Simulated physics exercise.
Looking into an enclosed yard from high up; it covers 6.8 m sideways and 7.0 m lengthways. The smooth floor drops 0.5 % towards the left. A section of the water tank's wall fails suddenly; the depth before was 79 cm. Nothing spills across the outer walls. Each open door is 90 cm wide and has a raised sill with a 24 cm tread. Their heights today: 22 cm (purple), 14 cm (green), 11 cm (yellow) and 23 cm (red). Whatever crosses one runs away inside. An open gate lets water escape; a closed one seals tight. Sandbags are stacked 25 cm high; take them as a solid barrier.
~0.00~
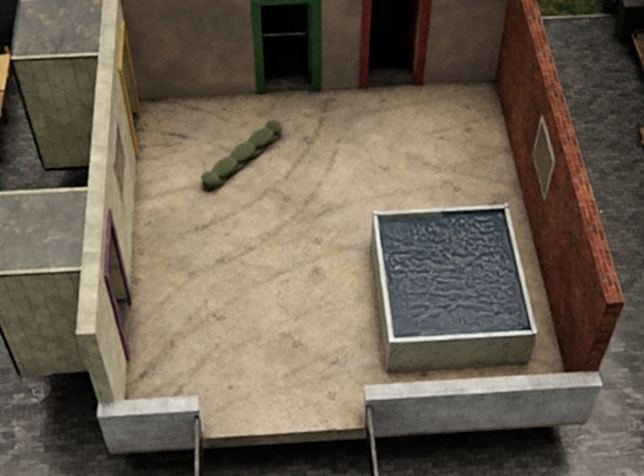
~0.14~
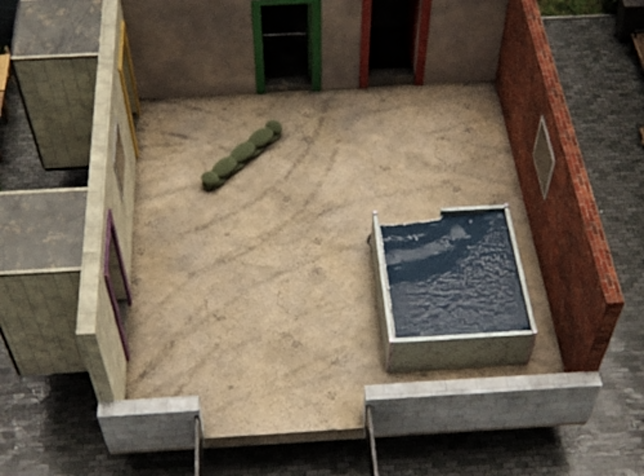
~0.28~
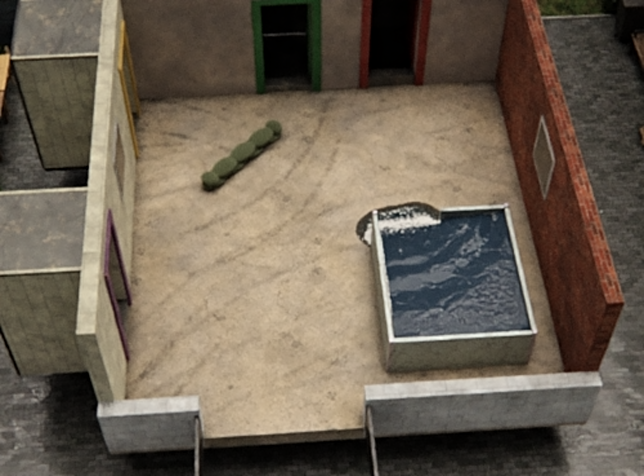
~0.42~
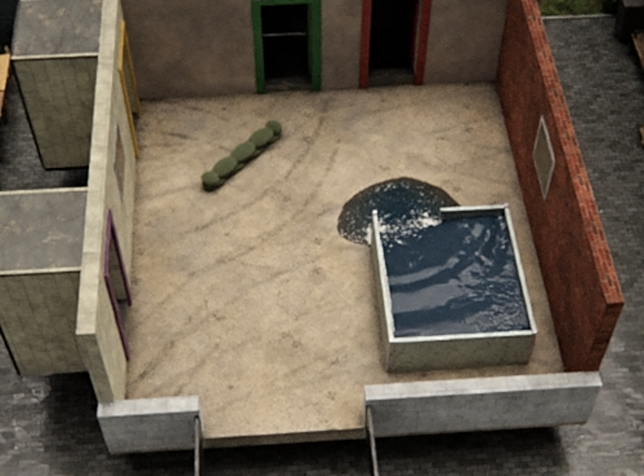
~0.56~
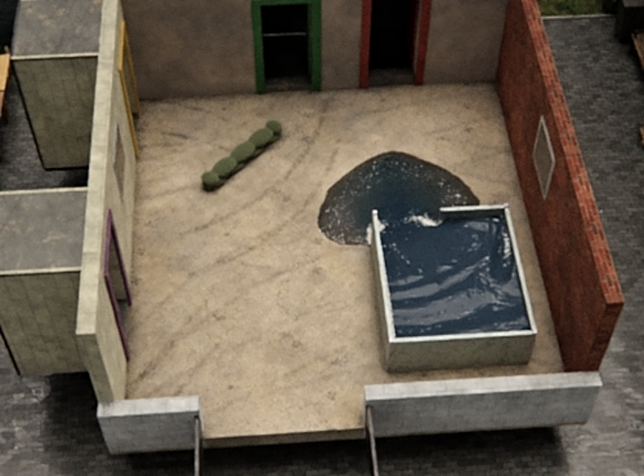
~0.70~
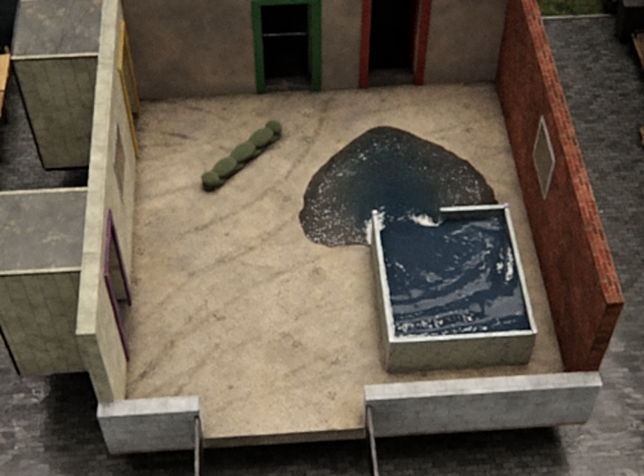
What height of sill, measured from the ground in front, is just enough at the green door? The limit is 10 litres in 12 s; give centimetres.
It would have to be roughly 26 cm high.
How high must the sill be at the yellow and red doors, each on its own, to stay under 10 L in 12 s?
Roughly 15 cm at yellow and 27 cm at red.
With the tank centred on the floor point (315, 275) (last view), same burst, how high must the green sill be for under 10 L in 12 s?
Then roughly 27 cm.
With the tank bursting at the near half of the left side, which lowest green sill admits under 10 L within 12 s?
Then roughly 7.0 cm.
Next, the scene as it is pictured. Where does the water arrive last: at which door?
The purple one.
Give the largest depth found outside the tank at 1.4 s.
Up to some 48 cm.
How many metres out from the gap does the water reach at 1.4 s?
Roughly 4.2 m.
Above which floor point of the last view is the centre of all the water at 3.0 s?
Around (403, 223).
After 1.4 s water covers 30 % of the floor, deepest (48 cm) near (399, 241); 9 cm at the green door, 0 litres in over its 14 cm sill.
After 3.0 s water covers 45 % of the floor, deepest (31 cm) near (443, 88); 27 cm at the green door, 76 litres in over its 14 cm sill.
After 12.0 s water covers 95 % of the floor, deepest (13 cm) near (127, 387); 9 cm at the green door, 130 litres in over its 14 cm sill.
At the green door as built, the water arrived by 1.4 s and peaked near 30 cm at 2.2 s.
With a sill of 24 cm, 18 litres would have come in within the 12 s; with 32.5 cm, 1 litre. So under 10 litres takes about 26 cm.
